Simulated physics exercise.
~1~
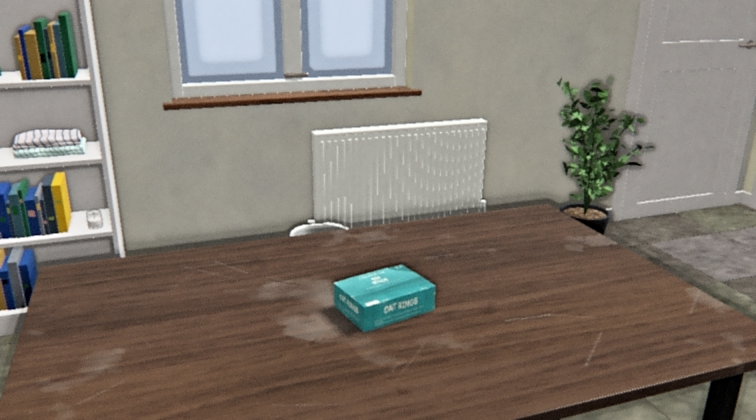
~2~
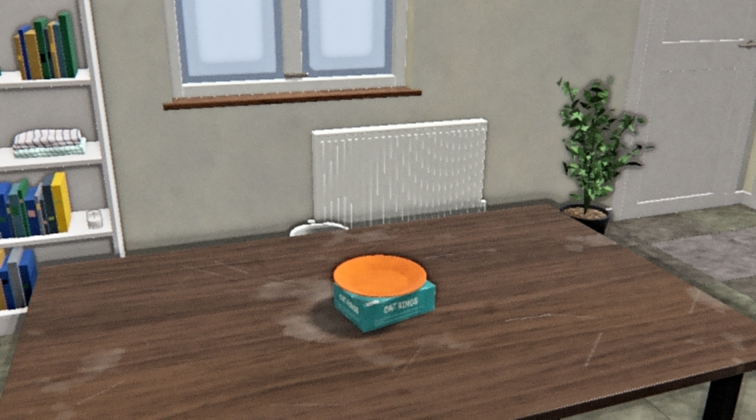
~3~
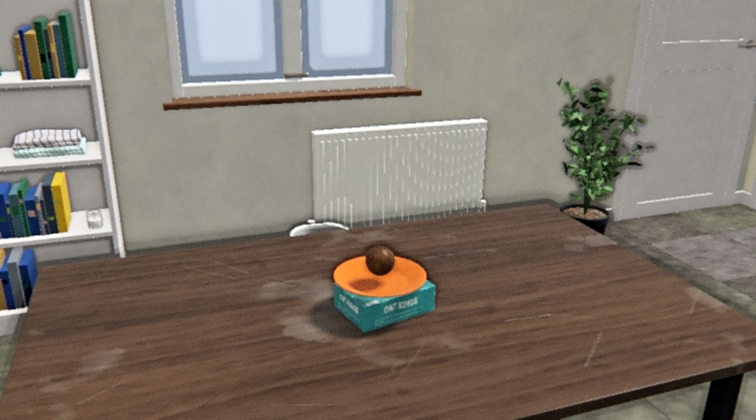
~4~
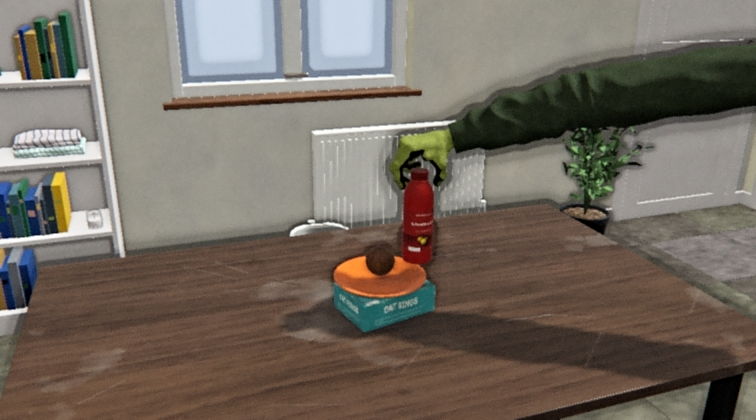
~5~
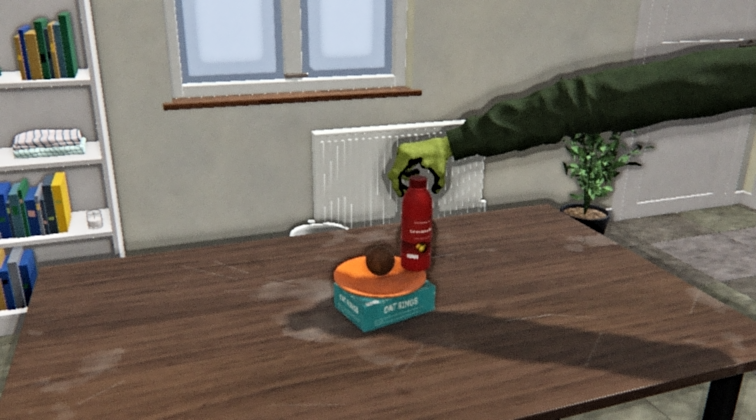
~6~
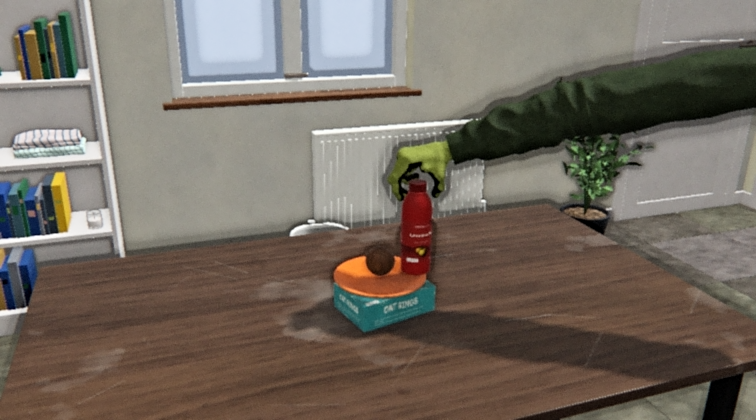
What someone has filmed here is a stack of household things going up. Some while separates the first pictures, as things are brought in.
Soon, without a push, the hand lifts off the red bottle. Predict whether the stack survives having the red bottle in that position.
Turns out it stands firm.
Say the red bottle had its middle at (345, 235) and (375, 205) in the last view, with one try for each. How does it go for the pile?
Well, on the first go it stays steady, and on the second it tumbles down.
Then, 0.40 s past the last view, nothing moves.
Then, 1.10 s past the last view, red bottle resting near (417, 227).
Finally, all 4 still in place. Final places as the last picture's camera would see them, red bottle near (417, 227). The pile holds.
